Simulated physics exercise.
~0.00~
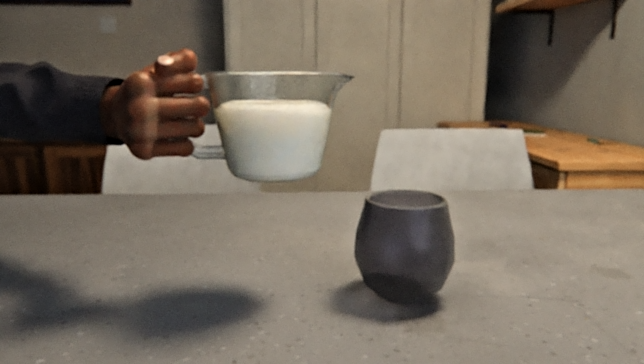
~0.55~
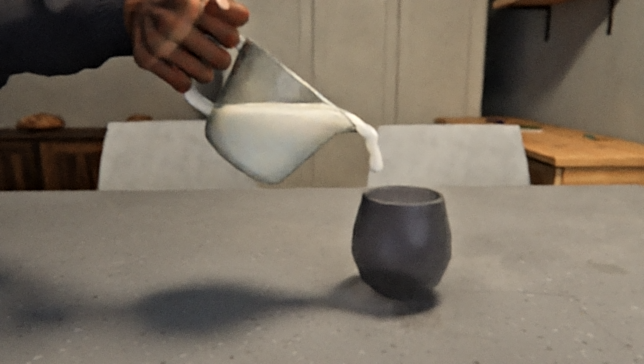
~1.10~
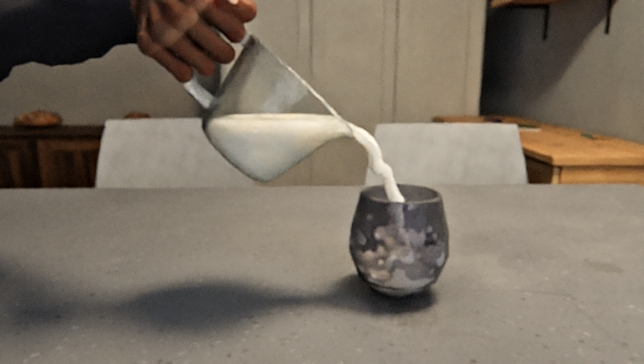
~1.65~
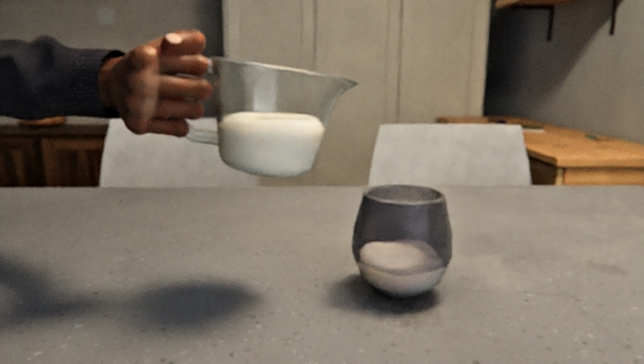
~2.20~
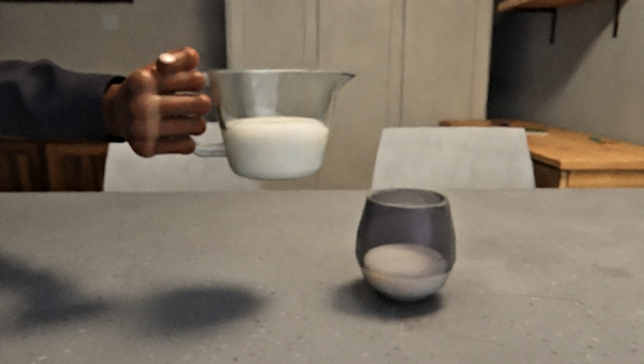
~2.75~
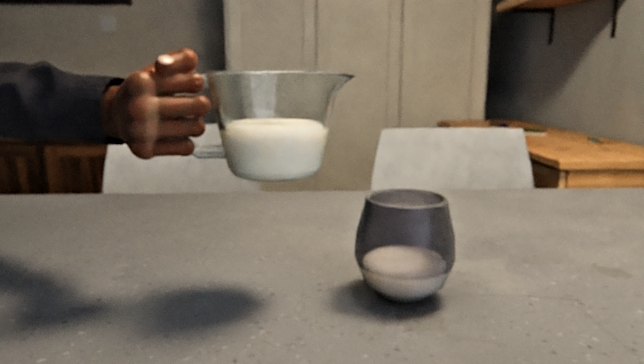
We see a hand holding a flared jug of milk to the left of an empty, dark round-bellied glass on a grey table. The hand tips the jug rightwards, pours milk into the glass, then rights it, leaving the glass partly filled and milk still in the jug.
